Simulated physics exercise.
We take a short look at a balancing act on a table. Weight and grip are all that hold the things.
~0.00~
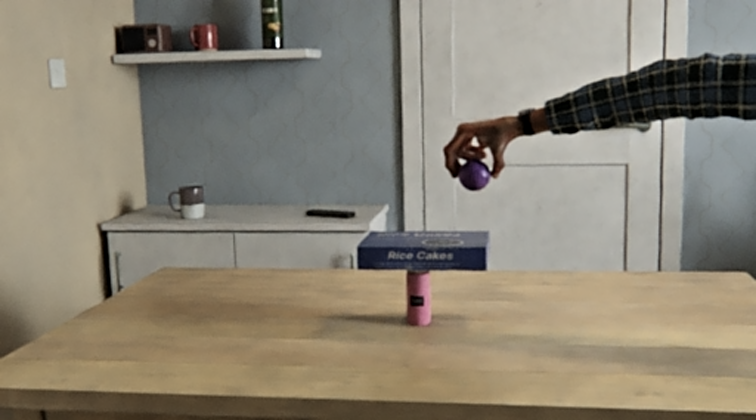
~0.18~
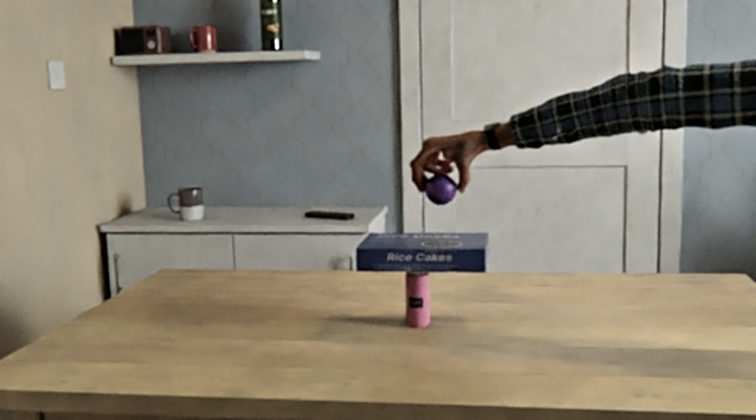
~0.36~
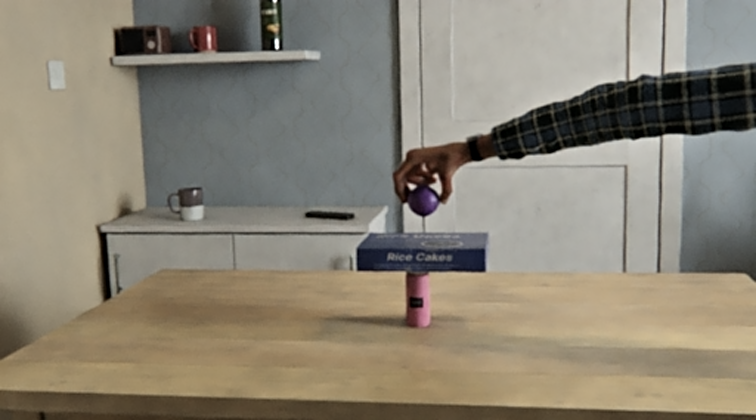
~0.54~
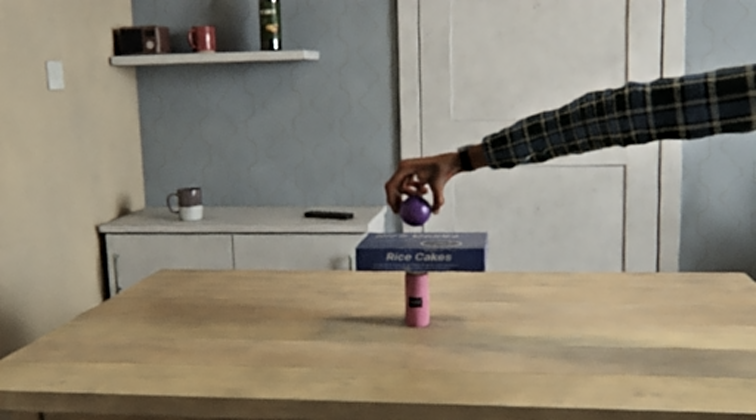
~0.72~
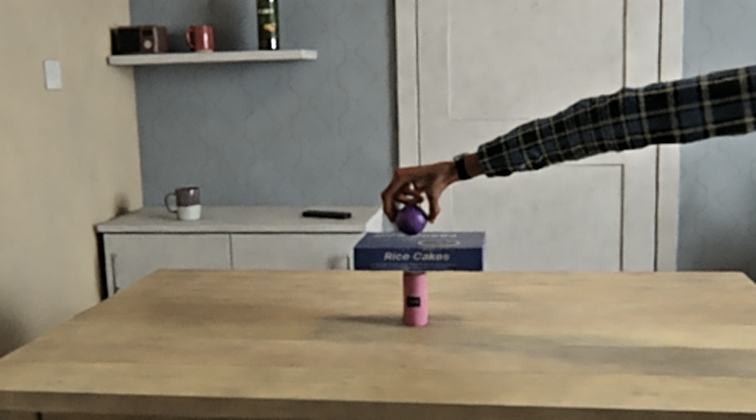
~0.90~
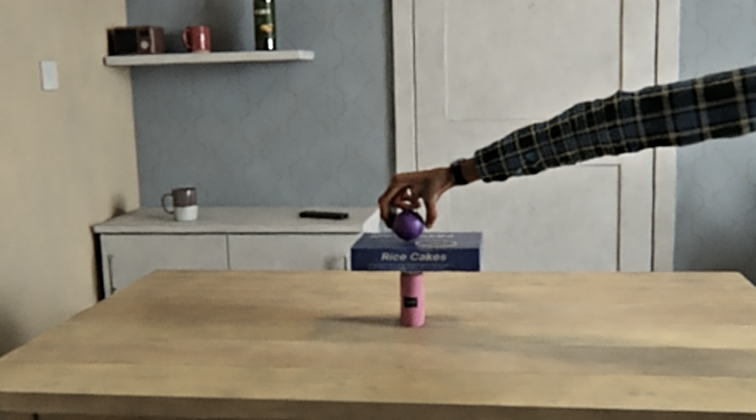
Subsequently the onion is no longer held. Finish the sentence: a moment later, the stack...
It stays put.
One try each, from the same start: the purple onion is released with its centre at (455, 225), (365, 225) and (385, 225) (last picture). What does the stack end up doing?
The first time it collapses, the second time it stays standing, and the third time it stays standing.
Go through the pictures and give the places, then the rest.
The first frame shows coming down; purple onion (475, 175); pink shaker (418, 293).
The second frame shows coming down; purple onion (441, 189); pink shaker (417, 294).
The third frame shows coming down; purple onion (424, 200); pink shaker (418, 294).
The fourth frame shows coming down; purple onion (415, 210); pink shaker (417, 294).
The fifth frame shows coming down; purple onion (411, 220); pink shaker (415, 293).
The sixth frame shows set down, still held; purple onion (409, 225); pink shaker (412, 294).
After 1.10 s, no change.
After 1.30 s, purple onion resting near (409, 225).
In the end (2.0 s), all 3 unmoved. At the end, from the last picture's camera, purple onion near (409, 225). The stack holds.
